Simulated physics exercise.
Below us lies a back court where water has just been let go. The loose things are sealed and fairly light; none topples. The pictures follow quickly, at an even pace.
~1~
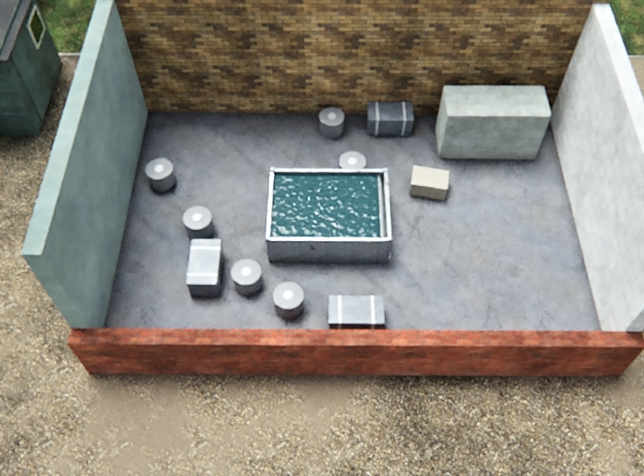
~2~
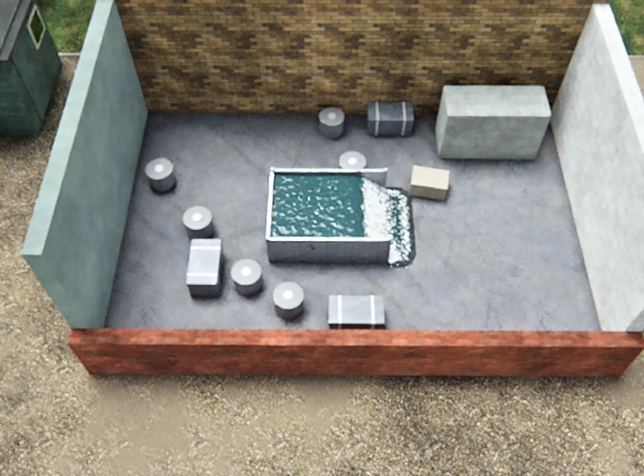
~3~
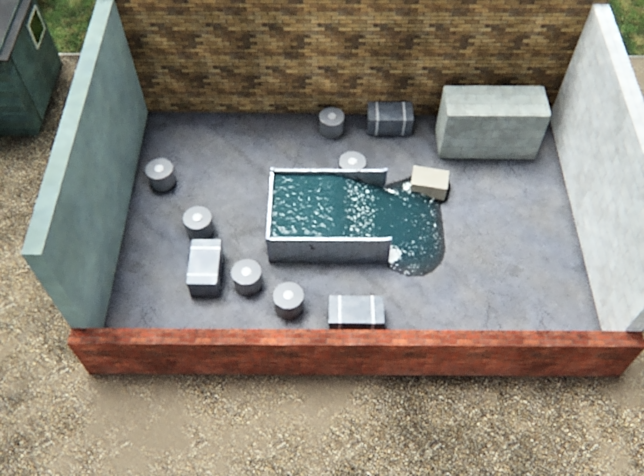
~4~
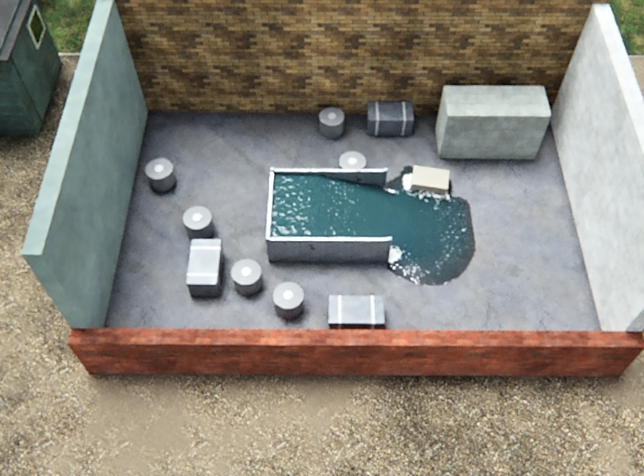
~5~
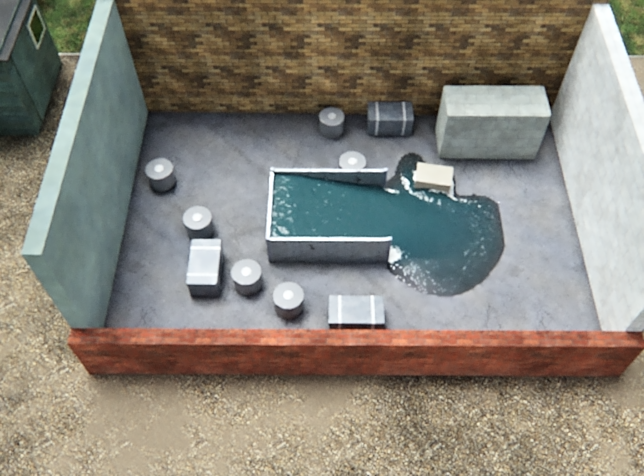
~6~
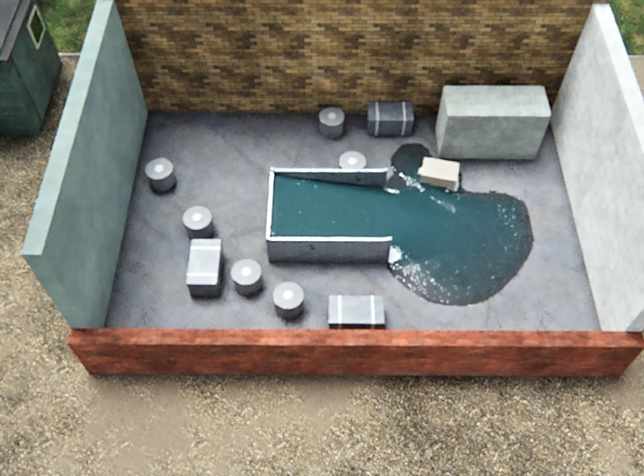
Water pours from the tank's open right side, spreads across the floor and nudges a pale box.
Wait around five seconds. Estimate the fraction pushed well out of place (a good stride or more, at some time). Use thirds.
That comes to less than a third.
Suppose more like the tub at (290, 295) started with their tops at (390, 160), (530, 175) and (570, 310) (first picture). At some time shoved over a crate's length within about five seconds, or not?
As listed: Short of that, moved that far, pushed that far.
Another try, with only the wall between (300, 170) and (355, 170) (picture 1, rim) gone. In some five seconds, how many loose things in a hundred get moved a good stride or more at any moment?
Roughly 40 per cent.
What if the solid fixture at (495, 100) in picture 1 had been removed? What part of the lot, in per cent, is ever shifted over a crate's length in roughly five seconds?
Some 10 per cent.
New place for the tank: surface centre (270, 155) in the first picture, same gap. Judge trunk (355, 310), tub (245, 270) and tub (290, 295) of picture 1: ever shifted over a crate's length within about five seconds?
One after the other: No, less than that, less than that.
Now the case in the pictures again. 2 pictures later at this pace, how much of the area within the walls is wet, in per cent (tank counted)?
Close to 30 %.
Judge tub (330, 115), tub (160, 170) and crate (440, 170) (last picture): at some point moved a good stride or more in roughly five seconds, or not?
In turn: No, not that far, swept aside.
A moment on, 1 of 10 are well off their spots; 0 afloat.
Next, 1 of 10 are well off their spots; 1 afloat.
Later, 1 of 10 are well off their spots; 1 afloat.
In the end, 1 of 10 are well off their spots, and 1 have been at some point; 1 afloat.
